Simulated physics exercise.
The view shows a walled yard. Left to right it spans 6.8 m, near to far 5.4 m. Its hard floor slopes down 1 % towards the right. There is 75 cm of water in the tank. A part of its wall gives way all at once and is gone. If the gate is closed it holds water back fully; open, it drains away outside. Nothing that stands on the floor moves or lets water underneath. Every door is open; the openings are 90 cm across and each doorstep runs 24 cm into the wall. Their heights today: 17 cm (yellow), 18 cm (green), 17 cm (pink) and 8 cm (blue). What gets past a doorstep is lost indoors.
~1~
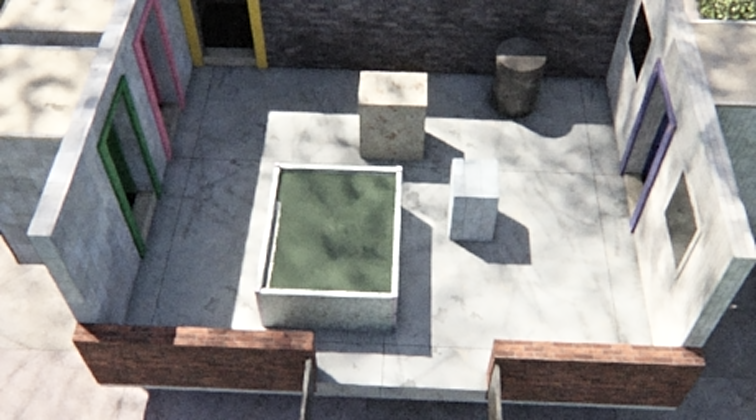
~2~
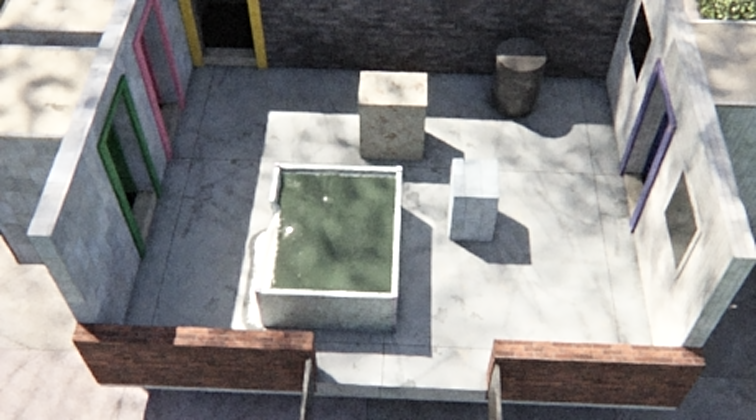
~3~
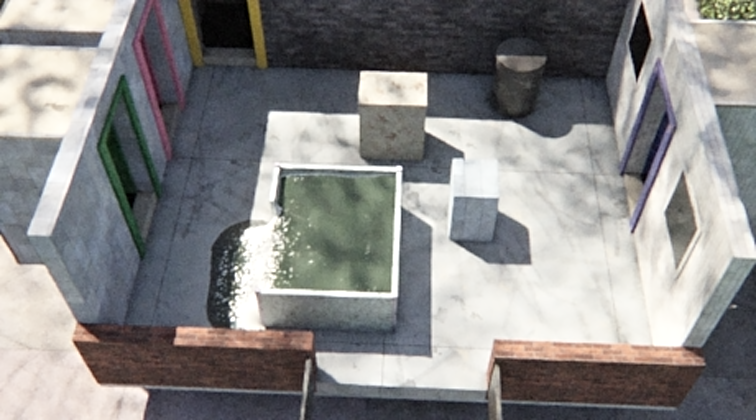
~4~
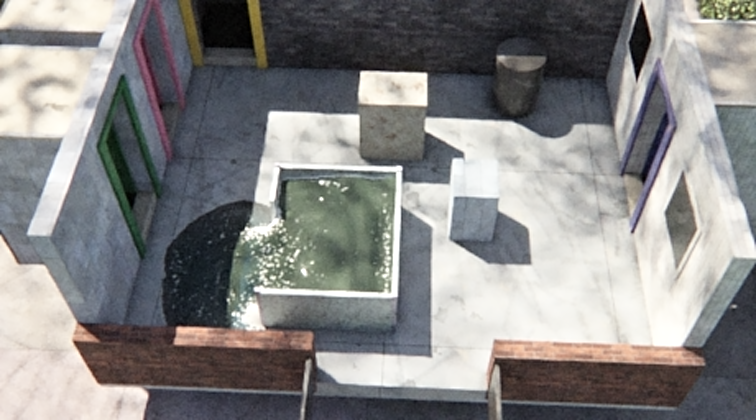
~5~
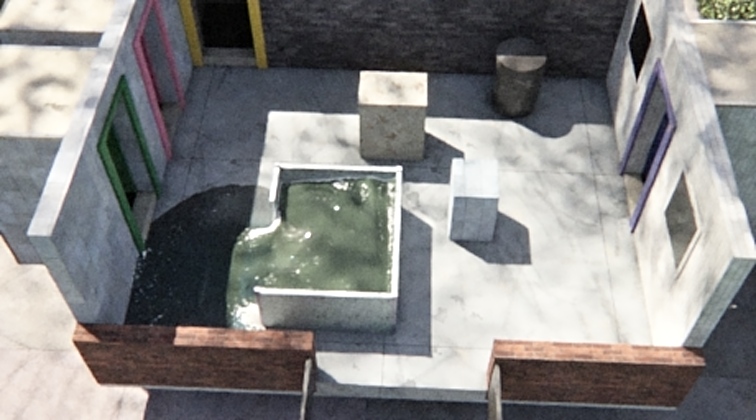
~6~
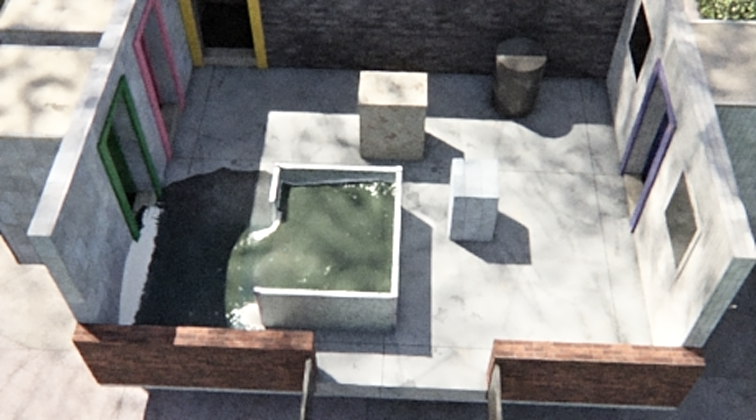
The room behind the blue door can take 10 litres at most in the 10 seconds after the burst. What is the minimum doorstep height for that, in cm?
About 8 cm.
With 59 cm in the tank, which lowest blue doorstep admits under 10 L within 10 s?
Then roughly 6.0 cm.
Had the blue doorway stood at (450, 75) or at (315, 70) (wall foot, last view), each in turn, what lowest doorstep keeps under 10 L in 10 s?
About 10.5 and 13.5 cm.
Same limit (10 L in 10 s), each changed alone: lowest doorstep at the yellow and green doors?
Roughly 21 cm at yellow and 32 cm at green.
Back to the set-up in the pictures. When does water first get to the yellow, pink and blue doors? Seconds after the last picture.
Yellow 1.4 s, pink 0.5 s, blue 5.0 s.
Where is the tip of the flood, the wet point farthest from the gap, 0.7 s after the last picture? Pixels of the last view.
Around (182, 110).
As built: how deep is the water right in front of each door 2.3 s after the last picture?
Depths in cm: Yellow 20, green 21, pink 9, blue 0.
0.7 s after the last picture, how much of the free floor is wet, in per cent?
Near 15 per cent is wet.
Then, 0.7 s after the last picture water covers 15 % of the floor, deepest (59 cm) near (116, 355); it has not reached the blue door.
Then, 2.3 s after the last picture water covers 40 % of the floor, deepest (26 cm) near (223, 322); it has not reached the blue door.
Then, 9.3 s after the last picture water covers 95 % of the floor, deepest (12 cm) near (490, 98); 8 cm at the blue door, 9 litres in over its 8 cm doorstep.
At the blue door as built, the water peaked near 11 cm, 6.5 s after the last picture.
Run again over the same 10 s with other heights there, 20 litres in over 6.5 cm, 3 litres over 10.5 cm. The limit of 10 litres is kept from about 8 cm up.
